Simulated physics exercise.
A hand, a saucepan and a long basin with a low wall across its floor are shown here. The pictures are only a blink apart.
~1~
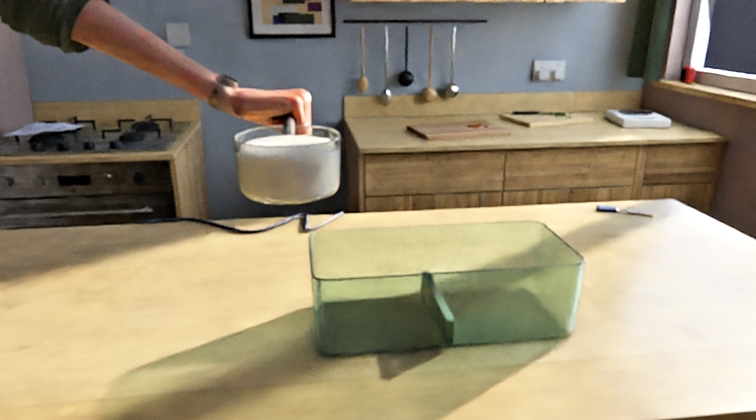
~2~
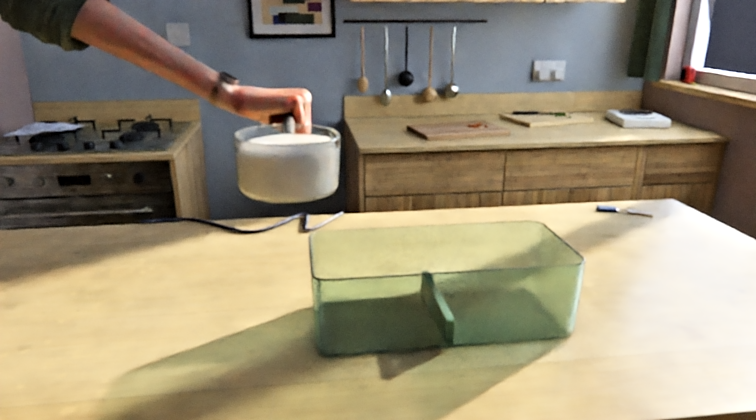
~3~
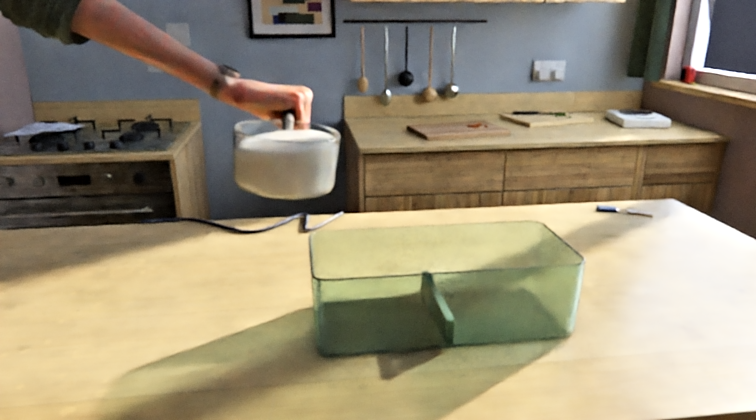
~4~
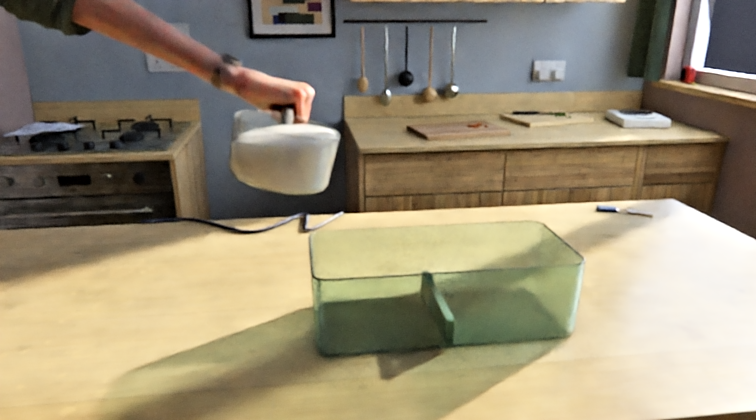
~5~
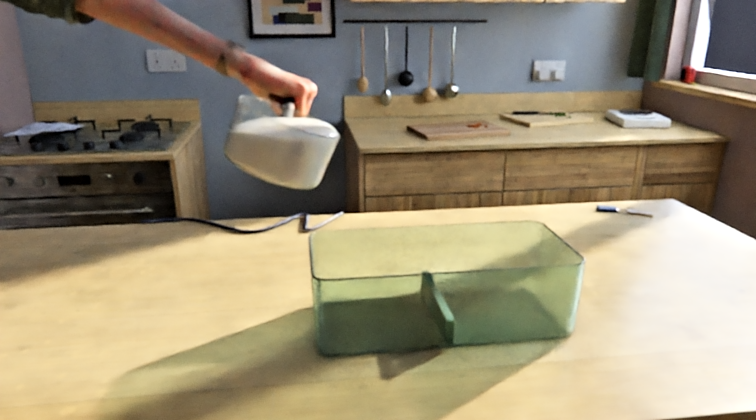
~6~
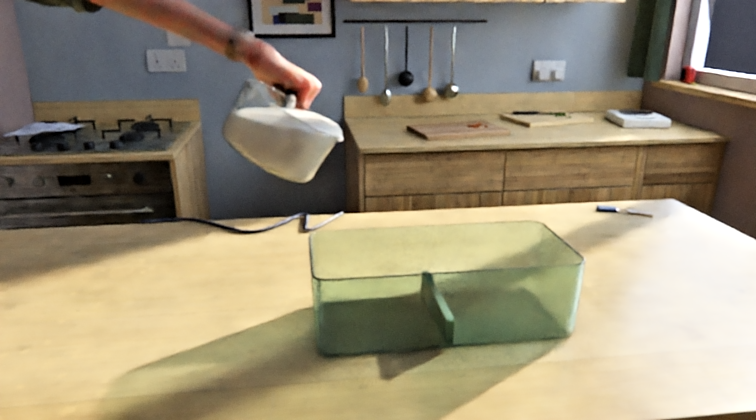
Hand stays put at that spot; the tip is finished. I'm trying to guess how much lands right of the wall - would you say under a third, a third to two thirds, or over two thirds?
The amount right of the wall is going to settle in the middle, one third to two thirds.
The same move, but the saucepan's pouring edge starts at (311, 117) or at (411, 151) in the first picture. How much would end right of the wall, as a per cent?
15 %, then 75 %.
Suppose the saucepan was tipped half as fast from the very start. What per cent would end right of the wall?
I'd say close to 30 %.
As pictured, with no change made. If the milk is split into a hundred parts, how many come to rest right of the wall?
Estimate: Some 50 per cent.
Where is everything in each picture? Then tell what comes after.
In the first picture, tilt 0°; pouring edge (339, 136); surface from (239, 147) to (337, 144); the long basin's rim runs from (311, 255) to (562, 241); the wall's top is at (437, 294).
In the second picture, tilt 2°; pouring edge (339, 136); surface from (238, 146) to (337, 142).
In the third picture, tilt 6°; pouring edge (339, 136); surface from (237, 144) to (336, 137).
In the fourth picture, tilt 13°; pouring edge (338, 136); surface from (235, 137) to (337, 132).
In the fifth picture, tilt 22°; pouring edge (338, 136); surface from (233, 127) to (335, 130); 1 per cent is over the edge.
In the sixth picture, tilt 33°; pouring edge (338, 136); surface from (231, 112) to (337, 130); 3 per cent is over the edge.
A moment on, the saucepan is tipped on its side and 45 per cent is still to pour, 4 is left of the wall and 0 right of it.
Next, the saucepan is tipped on its side and 7 per cent is still to pour, 24 is left of the wall and 36 right of it.
Then the saucepan is tipped on its side and 2 per cent is still to pour, 38 is left of the wall and 50 right of it.
Later the saucepan is tipped on its side and 0 per cent is still to pour, 45 is left of the wall and 49 right of it.
In the end 47 per cent lies left of the wall, 49 right of it and 4 outside.
